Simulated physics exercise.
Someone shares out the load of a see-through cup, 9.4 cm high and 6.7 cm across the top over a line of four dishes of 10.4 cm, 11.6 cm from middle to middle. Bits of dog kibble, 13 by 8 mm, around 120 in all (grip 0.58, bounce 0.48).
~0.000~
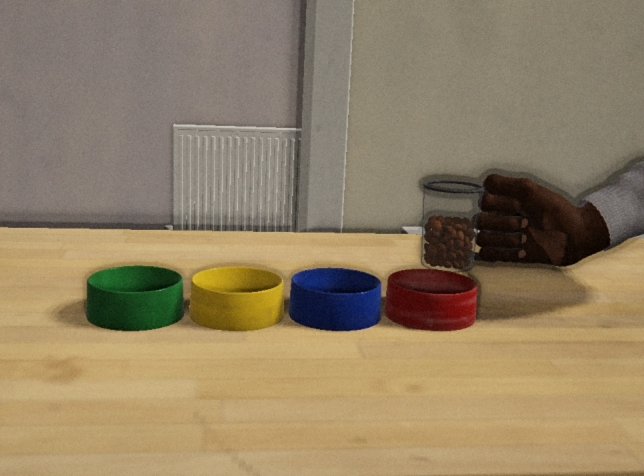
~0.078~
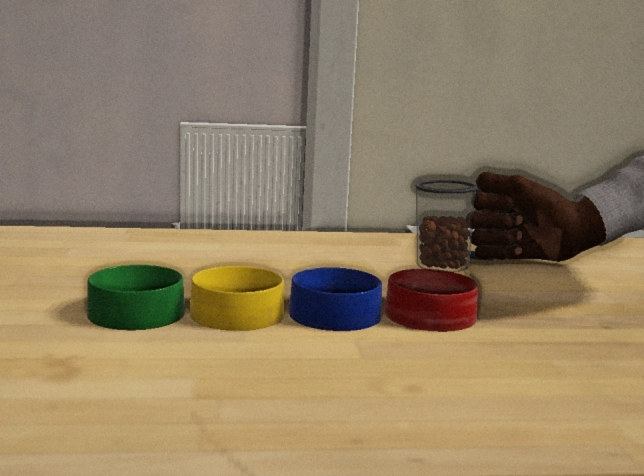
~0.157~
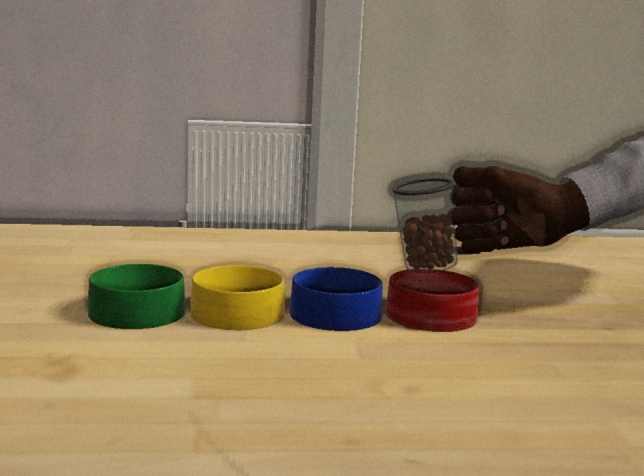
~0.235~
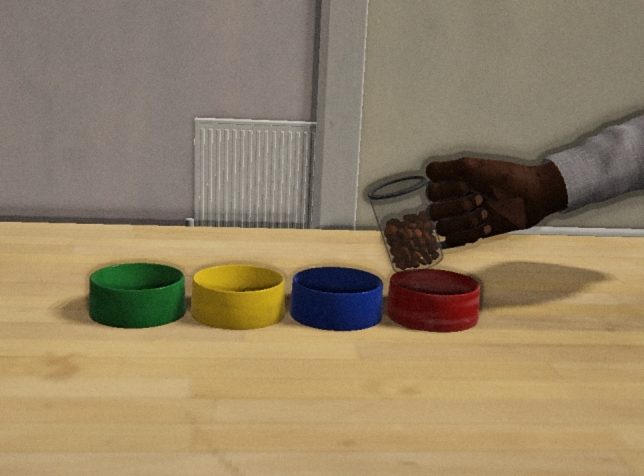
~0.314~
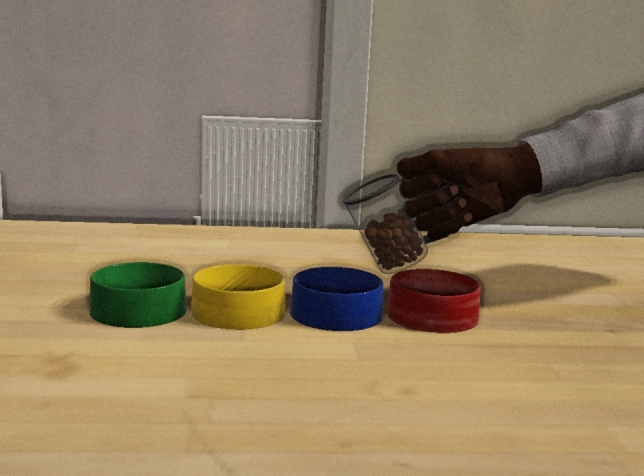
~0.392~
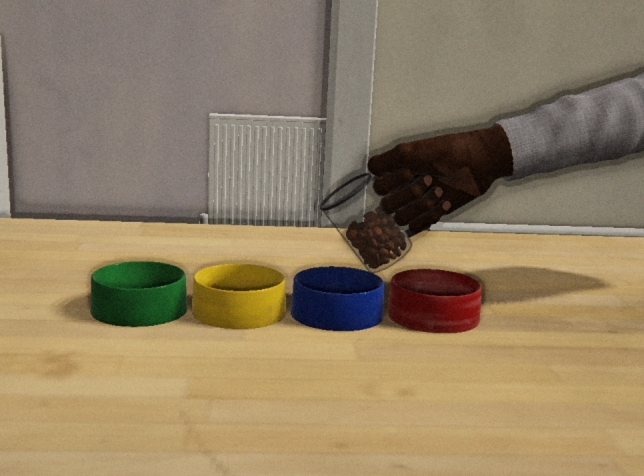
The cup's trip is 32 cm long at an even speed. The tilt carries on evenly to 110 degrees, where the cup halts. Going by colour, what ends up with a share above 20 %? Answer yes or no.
Red: No, blue: No, green: Yes, yellow: No, counter: No.
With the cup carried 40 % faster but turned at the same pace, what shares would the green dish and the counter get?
Then: Green 100; counter 0.
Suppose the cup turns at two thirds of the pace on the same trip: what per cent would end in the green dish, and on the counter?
Then: Green 100; counter 0.
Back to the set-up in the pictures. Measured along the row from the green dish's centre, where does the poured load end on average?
Some 1 cm to the left.
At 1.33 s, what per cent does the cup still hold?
Roughly 45 per cent.
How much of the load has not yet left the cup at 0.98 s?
Roughly 100 per cent.
After 0.75 s, tilt 76 degrees; cup holds 100 %.
After 0.98 s, tilt 101 degrees; cup holds 100 %.
After 1.33 s, tilt 110 degrees; cup holds 45 %, green 50 %.
At rest (2.9 s), red 0 %, blue 0 %, green 95 %, yellow 0 %, counter 5 %, cup 5 %.
